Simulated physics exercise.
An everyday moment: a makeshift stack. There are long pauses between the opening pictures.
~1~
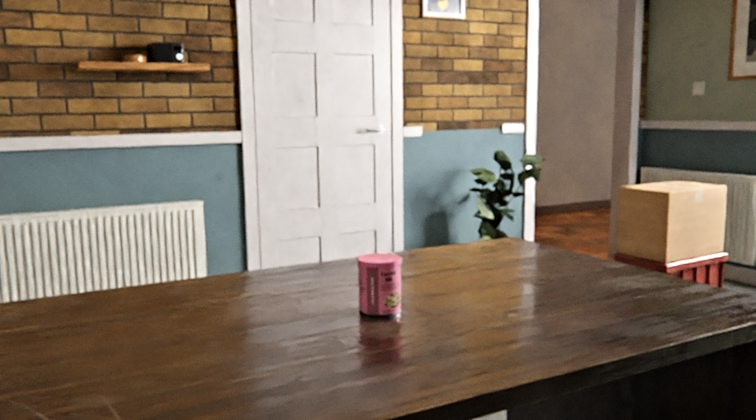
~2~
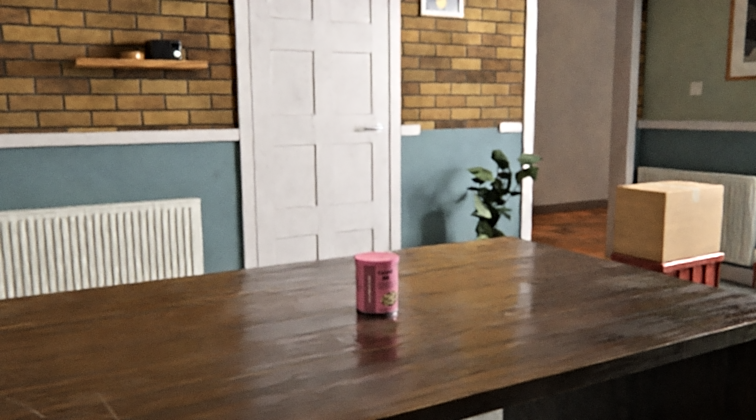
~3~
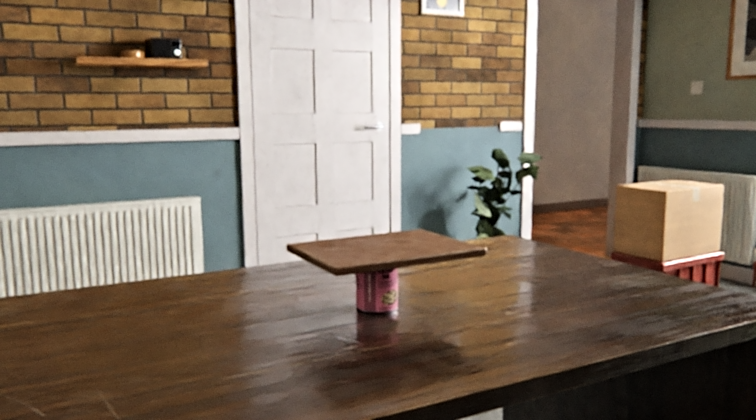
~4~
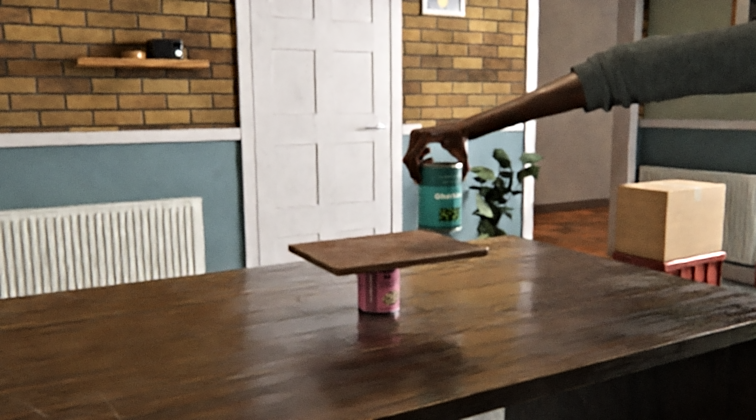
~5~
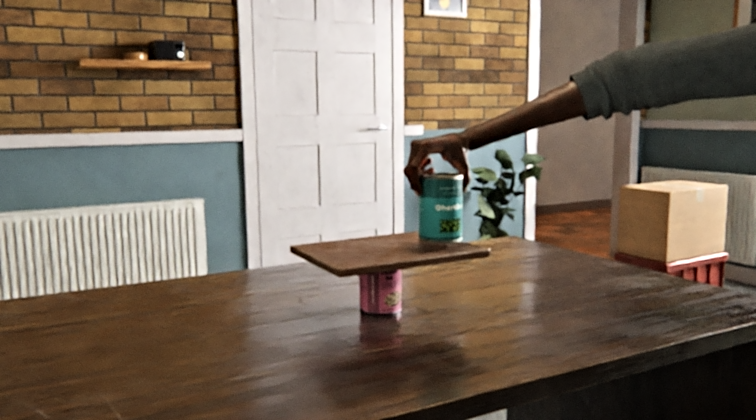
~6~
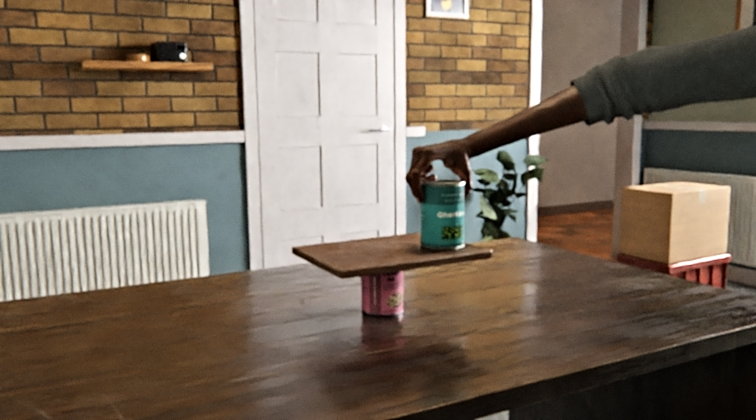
On a dark wooden table, a pink tin stood alone, then had a flat brown board on top; a hand reached in from the right and lowered a turquoise tin onto the board's right side, keeping hold.
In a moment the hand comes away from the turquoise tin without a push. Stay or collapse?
The stack comes apart.
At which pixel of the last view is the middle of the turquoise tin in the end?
Around (497, 274).
Then, 0.30 s later than the last frame, turquoise tin now fallen; brown lid tilted by 30°.
Then, 0.40 s later than the last frame, brown lid tilted by 53°.
Then, 0.50 s later than the last frame, brown lid tilted by 49°.
Then, 1.30 s later than the last frame, brown lid tilted by 32°.
When it is over, fallen, turquoise tin; moved from the start, brown lid; pink tin as before. End places, in pixels of the last picture, turquoise tin near (497, 275). The stack gives way.
